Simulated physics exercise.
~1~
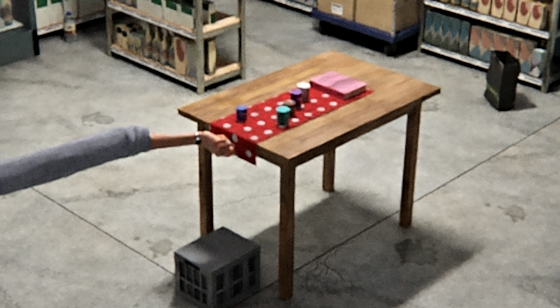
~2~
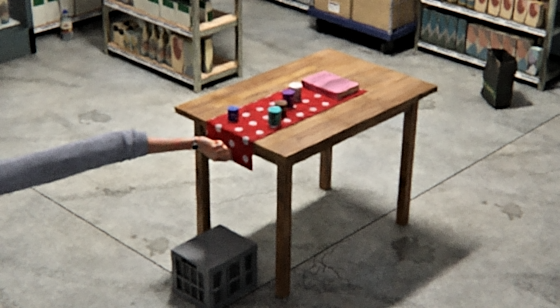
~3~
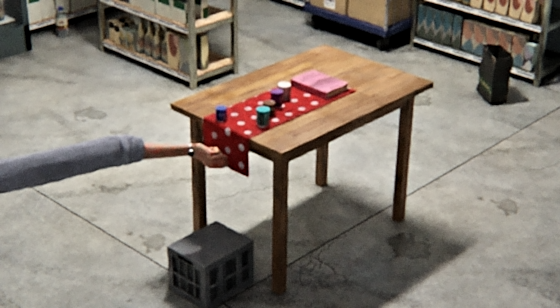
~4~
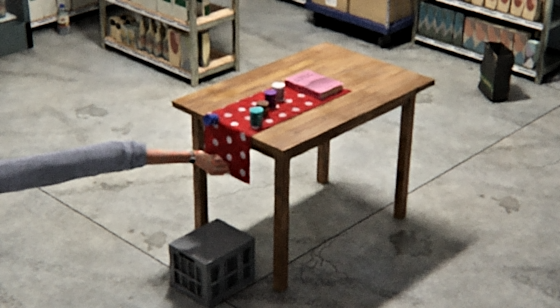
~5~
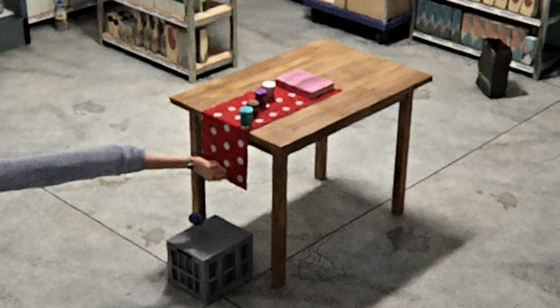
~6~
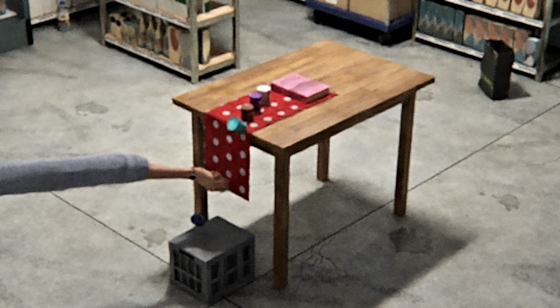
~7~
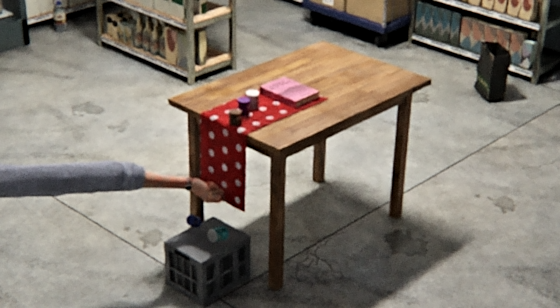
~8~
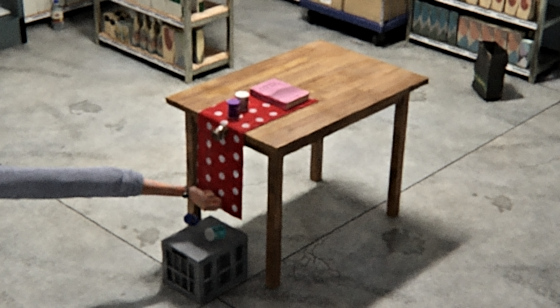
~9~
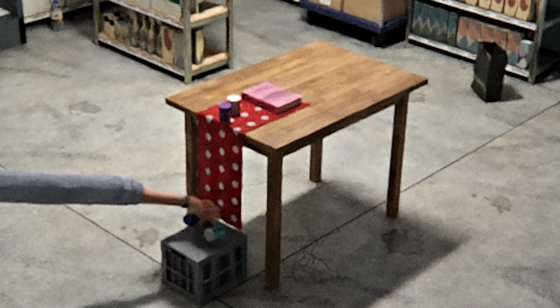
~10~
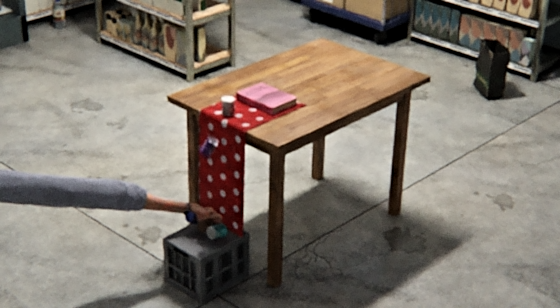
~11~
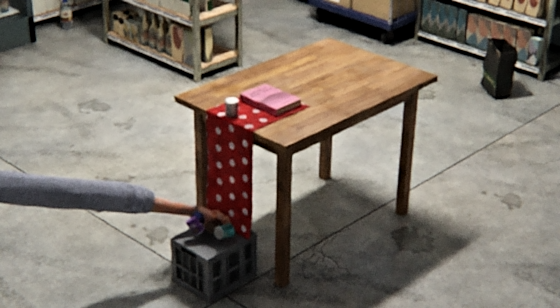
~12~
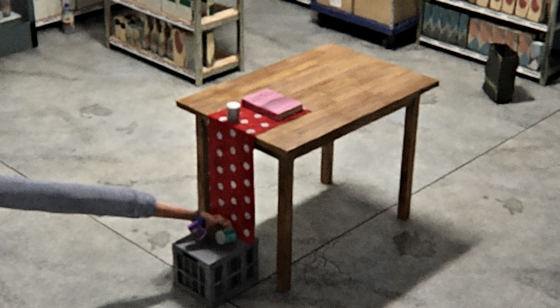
We see a hand slowly pull a red polka-dot runner down off a wooden table, and four small containers drop one after another toward a grey crate, until the cloth's end reaches the crate while a white can and pink item stay on the tabletop.
